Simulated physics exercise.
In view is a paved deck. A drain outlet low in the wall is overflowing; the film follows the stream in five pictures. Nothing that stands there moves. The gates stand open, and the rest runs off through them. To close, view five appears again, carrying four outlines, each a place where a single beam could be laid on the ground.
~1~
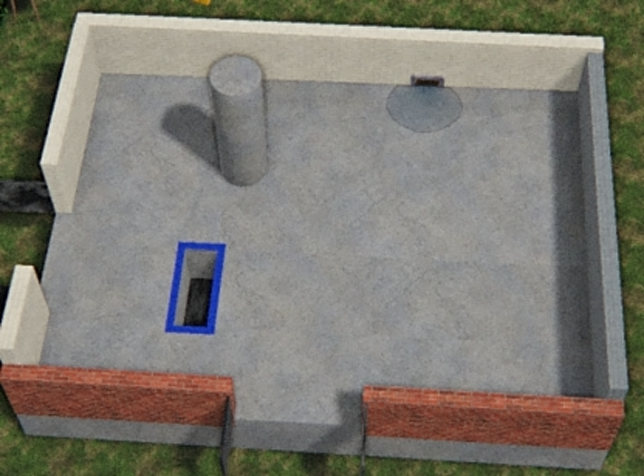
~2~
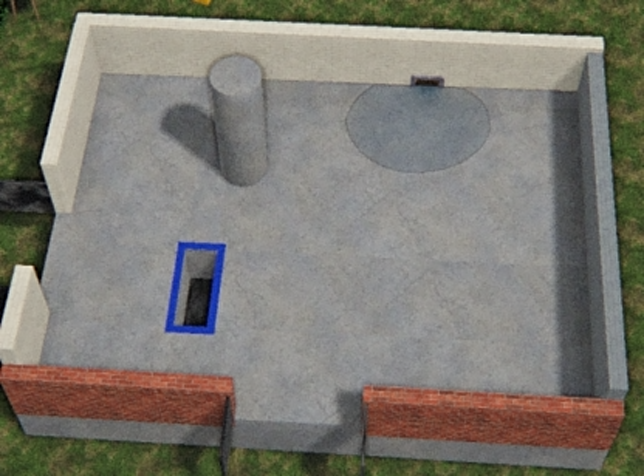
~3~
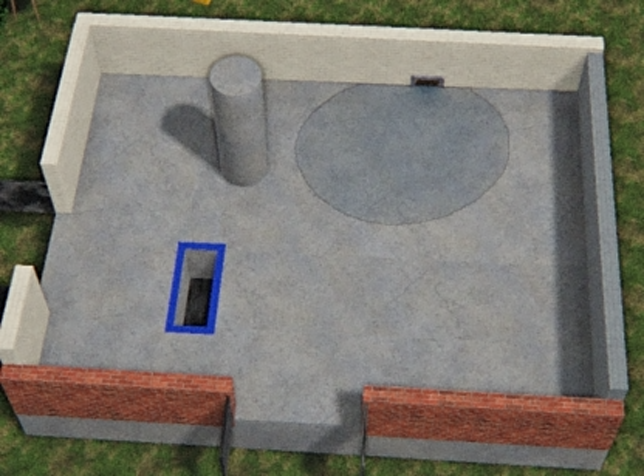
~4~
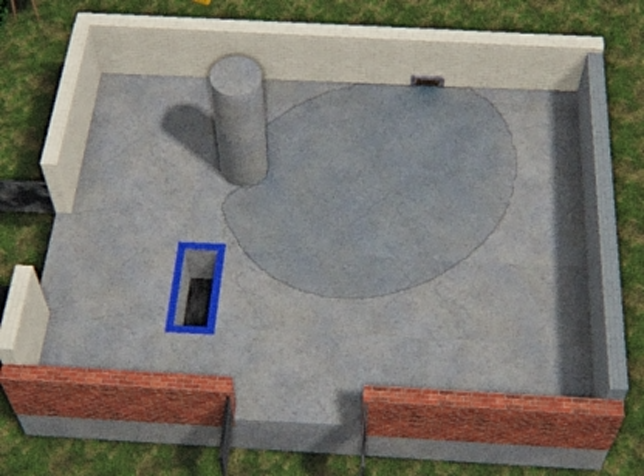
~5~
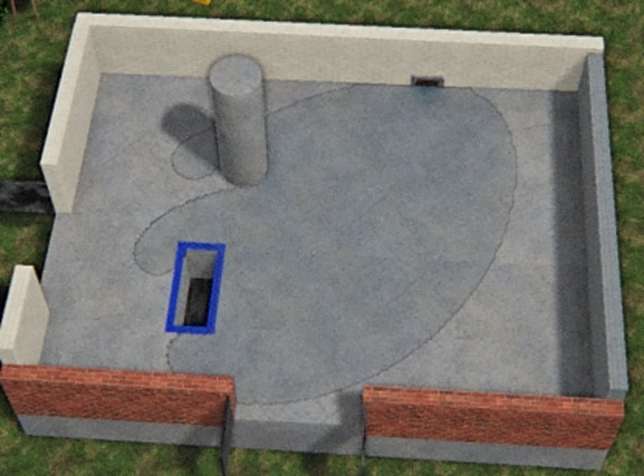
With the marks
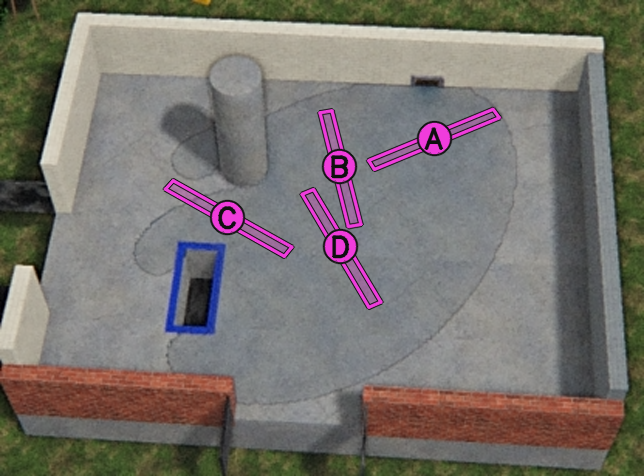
Water spreads from a small outlet in the back wall of a walled paved deck, forming a round wet patch. The patch widens toward the front and left, reaching the grey column, then wraps around it and meets the blue-edged drain pit, its front edge nearing the gap in the brick wall.
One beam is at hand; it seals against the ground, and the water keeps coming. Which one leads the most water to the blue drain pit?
Take A.
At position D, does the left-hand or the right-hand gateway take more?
The right gate.
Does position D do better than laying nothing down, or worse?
Worse.
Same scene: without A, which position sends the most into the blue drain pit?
That would be D.
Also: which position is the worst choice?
Position B.
On the marked copy, A from (371, 164) to (496, 113); B from (325, 111) to (354, 225); C from (169, 184) to (288, 251); D from (307, 191) to (374, 304).
With A, about 42 % of the stream goes into the blue drain pit, about 52 % out by the gates.
With B, about 6 % of the stream goes into the blue drain pit, about 89 % out by the gates.
With C, about 12 % of the stream goes into the blue drain pit, about 84 % out by the gates.
With D, about 20 % of the stream goes into the blue drain pit, about 73 % out by the gates.
